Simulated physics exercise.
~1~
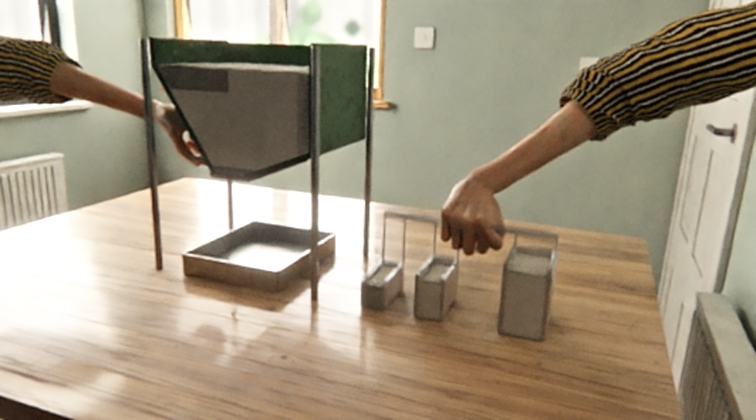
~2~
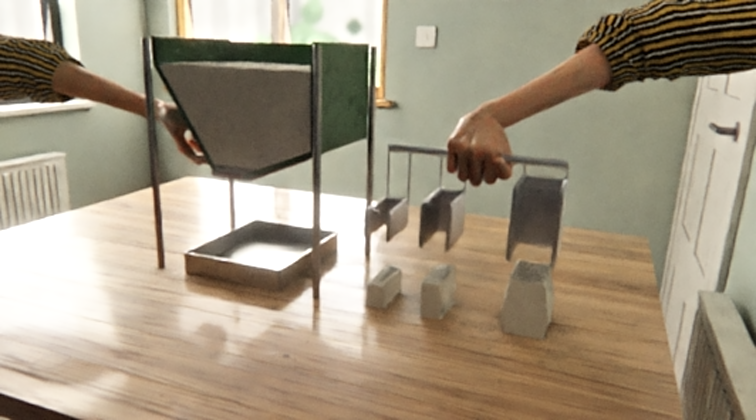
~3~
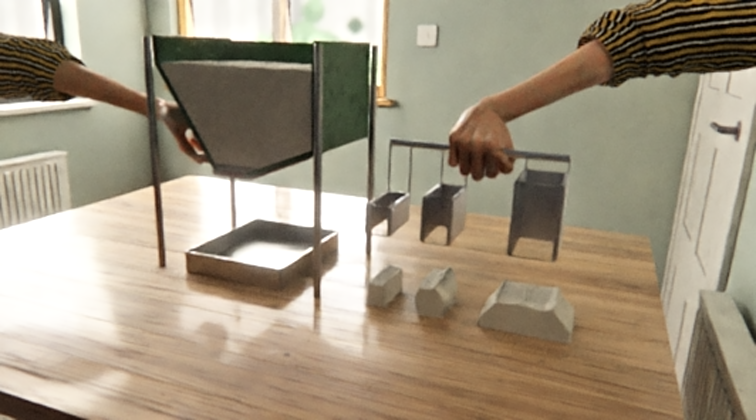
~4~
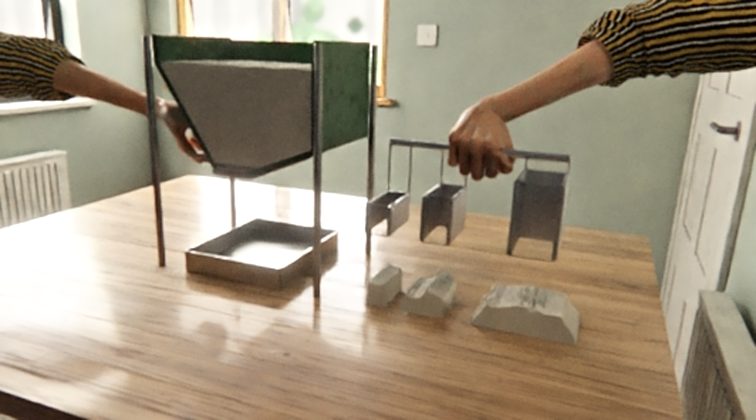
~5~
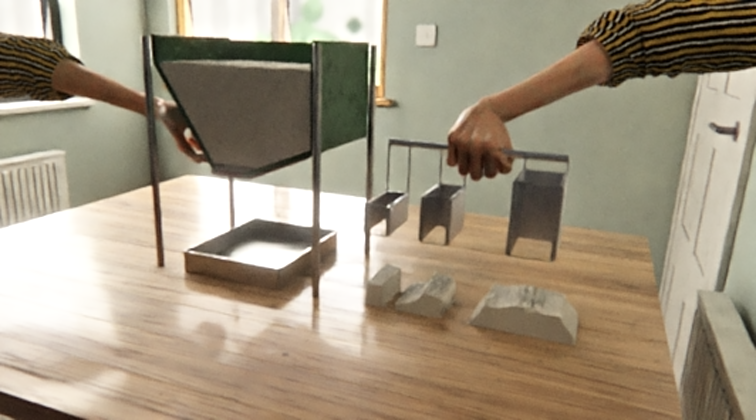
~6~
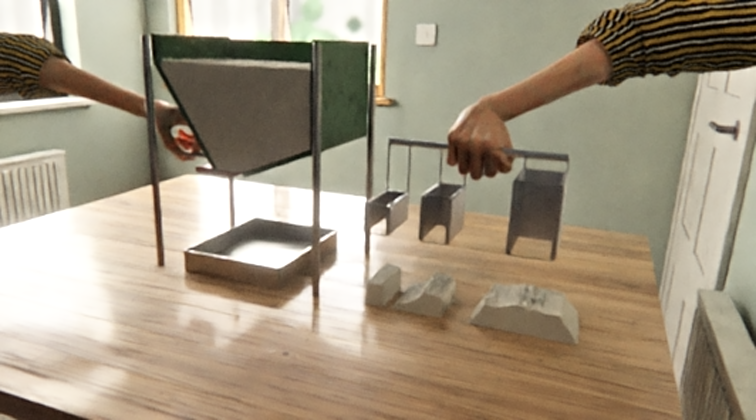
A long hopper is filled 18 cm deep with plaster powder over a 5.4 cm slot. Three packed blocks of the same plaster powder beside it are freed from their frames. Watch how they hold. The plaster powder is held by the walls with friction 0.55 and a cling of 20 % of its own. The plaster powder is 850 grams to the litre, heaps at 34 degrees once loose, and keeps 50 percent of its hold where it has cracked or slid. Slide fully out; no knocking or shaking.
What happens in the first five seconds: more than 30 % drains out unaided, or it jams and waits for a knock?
It drains out unaided.
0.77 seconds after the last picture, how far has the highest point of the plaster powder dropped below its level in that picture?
Around 1.0 cm.
Then, 0.35 s after the last picture, 5 % has run out.
Then, 0.77 s after the last picture, 25 % has run out.
Then, 1.18 s after the last picture, 43 % has run out.
Then, 1.60 s after the last picture, 62 % has run out.
Then, 4.90 s after the last picture, at the end, 85 % has run out.
